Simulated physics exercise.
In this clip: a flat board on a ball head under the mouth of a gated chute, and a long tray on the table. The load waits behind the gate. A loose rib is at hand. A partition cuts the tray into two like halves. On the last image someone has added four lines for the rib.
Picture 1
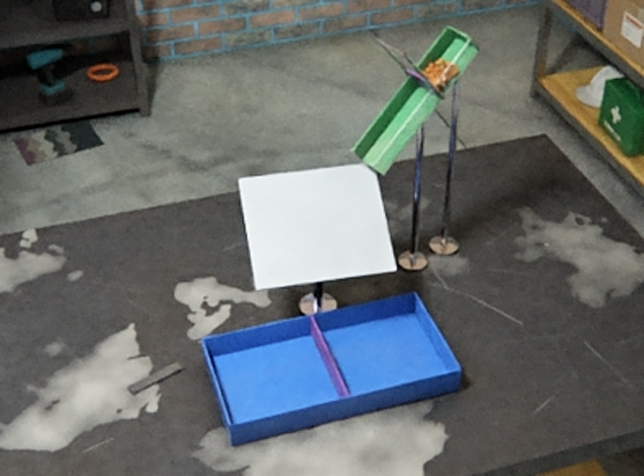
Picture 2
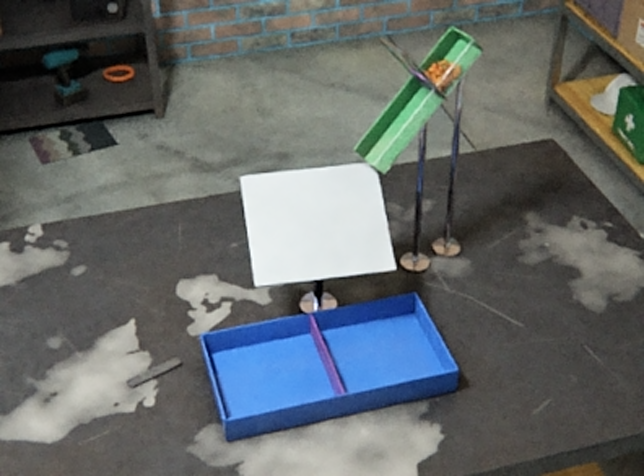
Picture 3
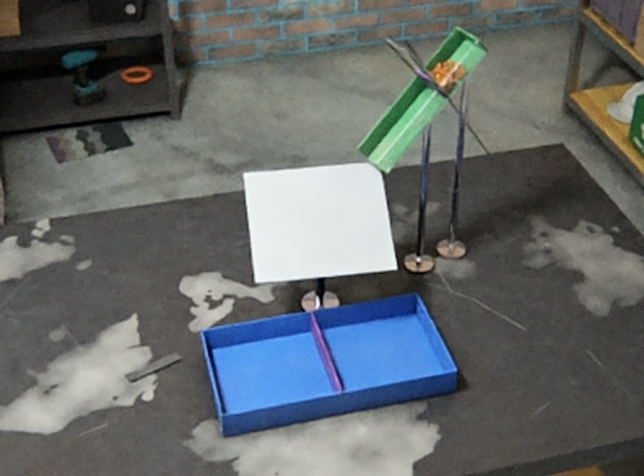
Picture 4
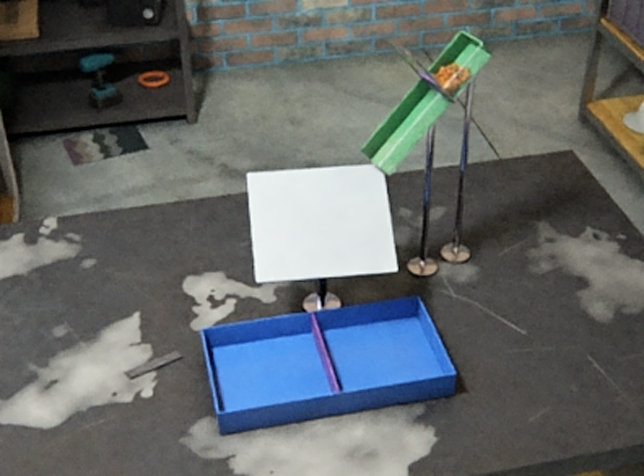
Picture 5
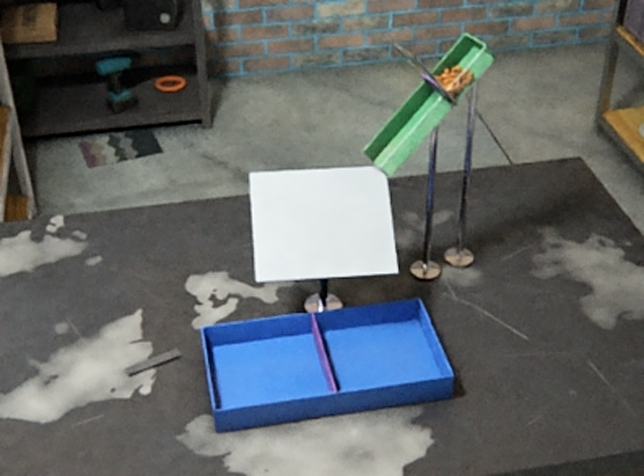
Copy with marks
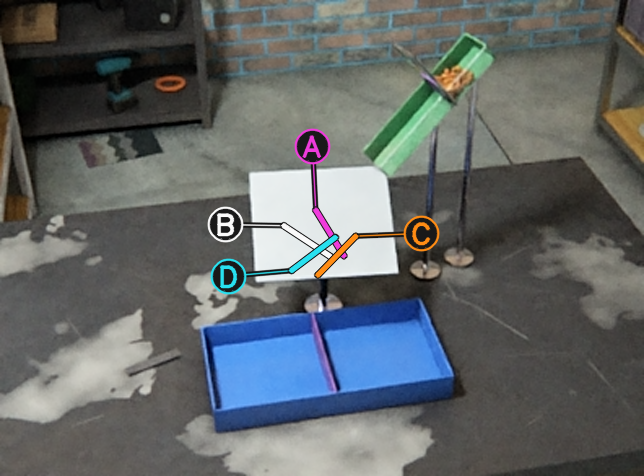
The clip opens on a dark, patchy tabletop where orange-brown balls sit behind a closed gate in a sloping green chute, above a tilted white board and a blue tray split by a purple partition. The viewpoint shifts slightly, while the balls, gate, board and tray stay still throughout.
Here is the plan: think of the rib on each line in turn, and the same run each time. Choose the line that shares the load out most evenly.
Line D does it best.
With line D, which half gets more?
More lands on the left.
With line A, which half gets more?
Right.
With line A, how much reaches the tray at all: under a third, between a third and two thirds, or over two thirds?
Line A gives over two thirds.
On the marked copy, line A from (315, 209) to (343, 255); line B from (283, 225) to (330, 256); line C from (355, 236) to (317, 275); line D from (335, 237) to (291, 270).
With A, of what is caught, only a few in the left half, all but a few in the right.
With B, of what is caught, a small share in the left half, all but a few in the right.
With C, of what is caught, all but a few in the left half, a small share in the right.
With D, of what is caught, close to two thirds in the left half, close to a third in the right.
